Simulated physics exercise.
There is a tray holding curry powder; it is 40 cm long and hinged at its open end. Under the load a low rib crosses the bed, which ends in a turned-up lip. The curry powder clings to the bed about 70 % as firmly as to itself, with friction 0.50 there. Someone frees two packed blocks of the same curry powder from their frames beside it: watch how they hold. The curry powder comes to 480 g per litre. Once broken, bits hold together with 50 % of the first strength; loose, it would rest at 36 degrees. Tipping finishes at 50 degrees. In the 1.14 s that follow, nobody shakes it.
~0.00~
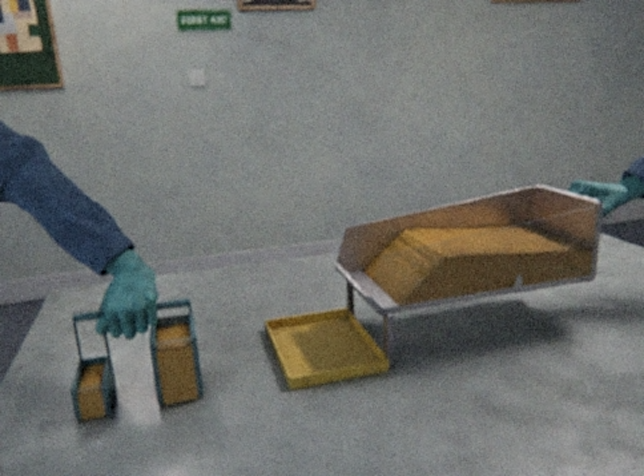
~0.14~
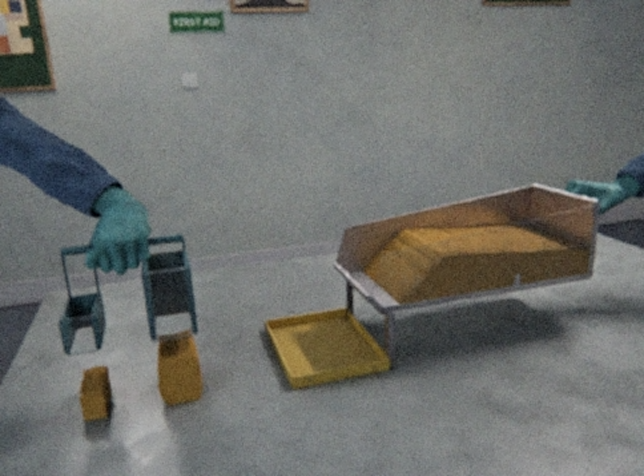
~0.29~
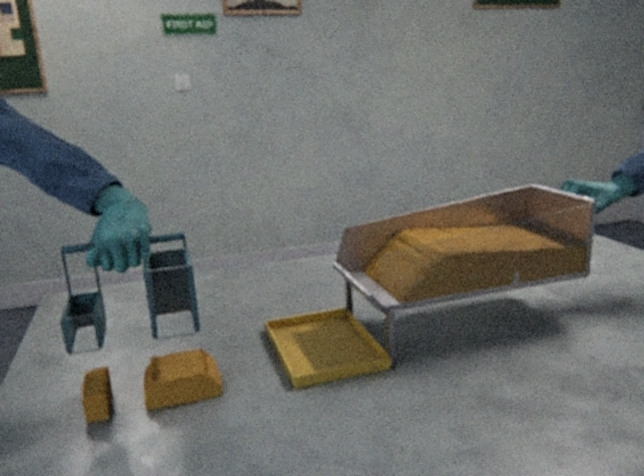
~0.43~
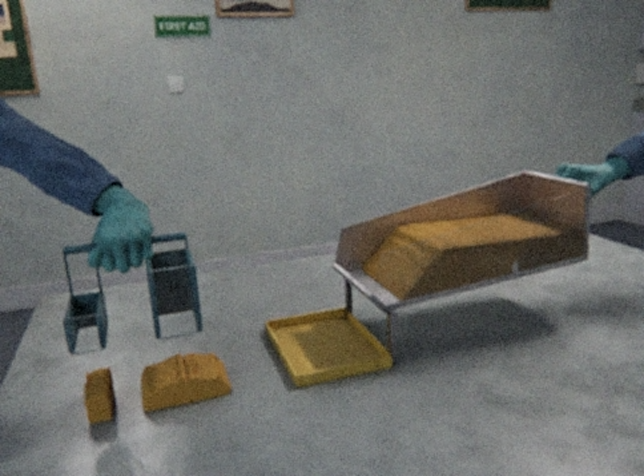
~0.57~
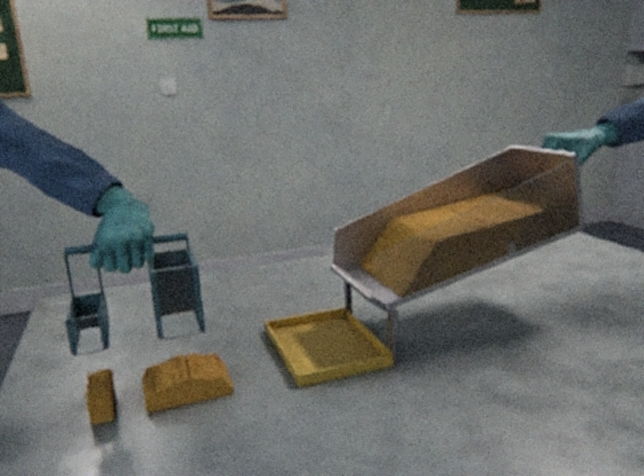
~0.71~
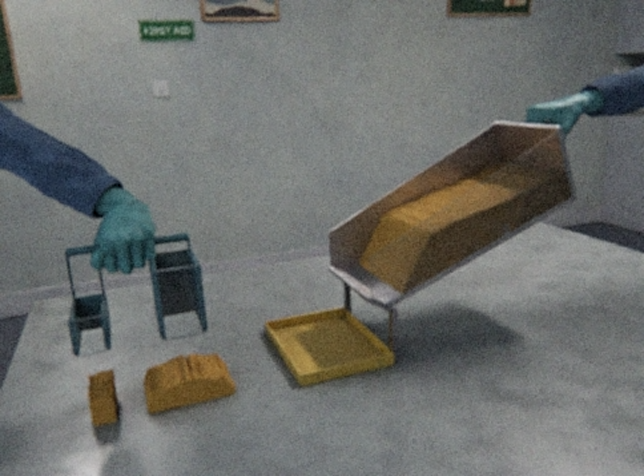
Gloved hands lifting two joined moulds off orange-brown powder blocks, the taller one slumping, then raising a loaded tray's right end.
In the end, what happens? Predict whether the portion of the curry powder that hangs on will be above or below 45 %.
My prediction is below.
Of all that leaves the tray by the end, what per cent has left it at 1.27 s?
Value noted: About 0 per cent.
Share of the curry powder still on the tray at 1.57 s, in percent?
60 percent.
After 0.97 s, the tilt is 35 degrees and 100 % is on the bed.
After 1.27 s, the tilt is 50 degrees and 97 % is on the bed.
After 1.57 s, the tilt is 50 degrees and 58 % is on the bed.
After 1.87 s, the tilt is 50 degrees and 37 % is on the bed.
After 2.44 s, the tilt is 50 degrees and 31 % is on the bed.
